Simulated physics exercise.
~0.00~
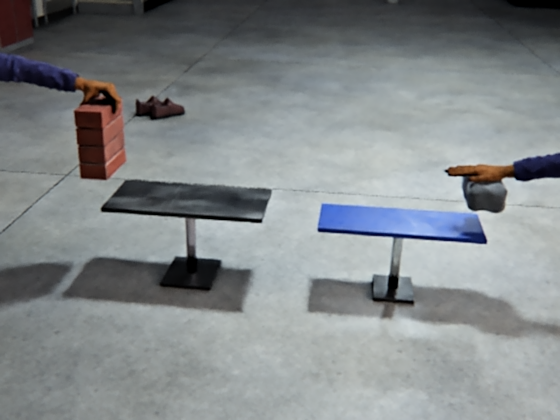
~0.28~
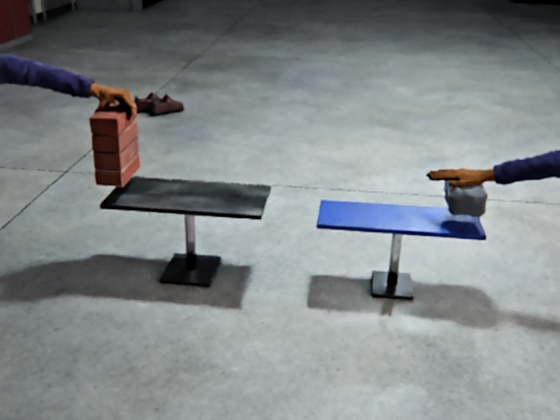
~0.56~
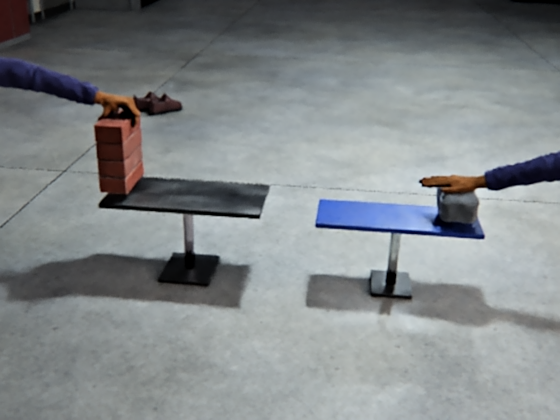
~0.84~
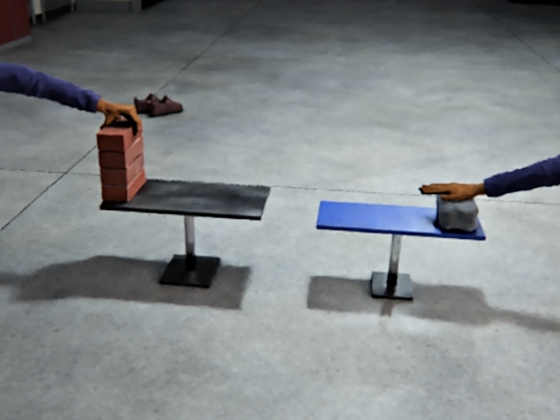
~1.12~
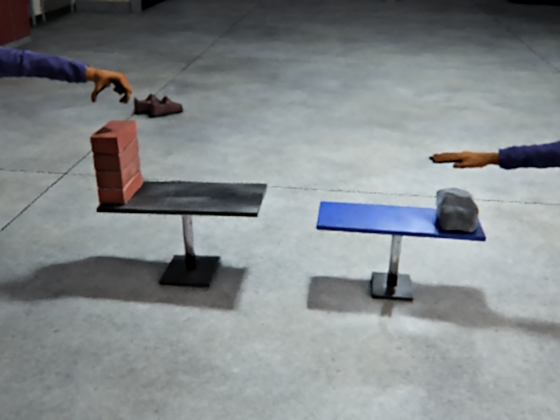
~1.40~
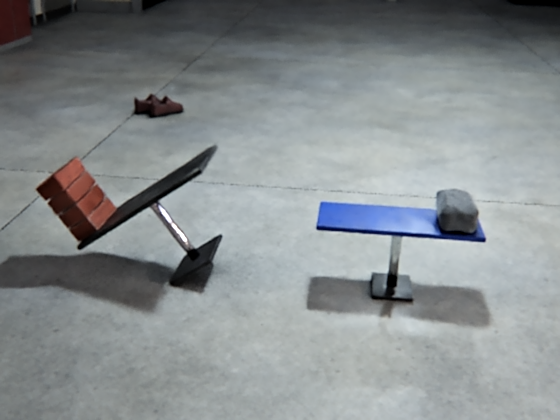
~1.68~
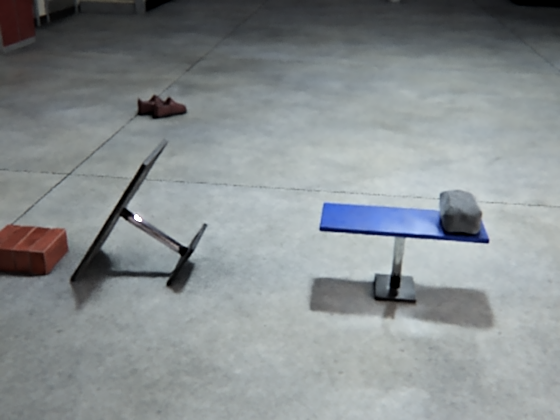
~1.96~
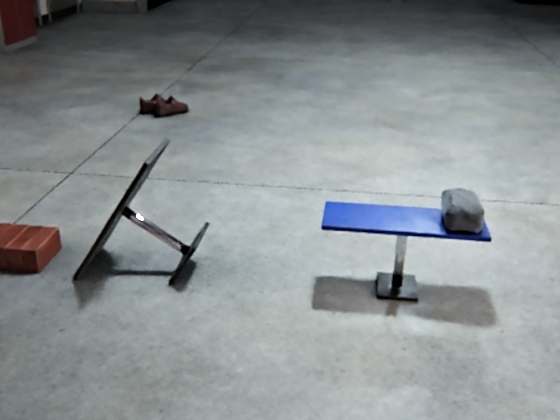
The video shows two hands setting a stack of red bricks on the left end of a black side table and a gray lumpy object on the right end of a blue one. After release, the black table tips over leftward, spilling the bricks, while the blue table stays upright.
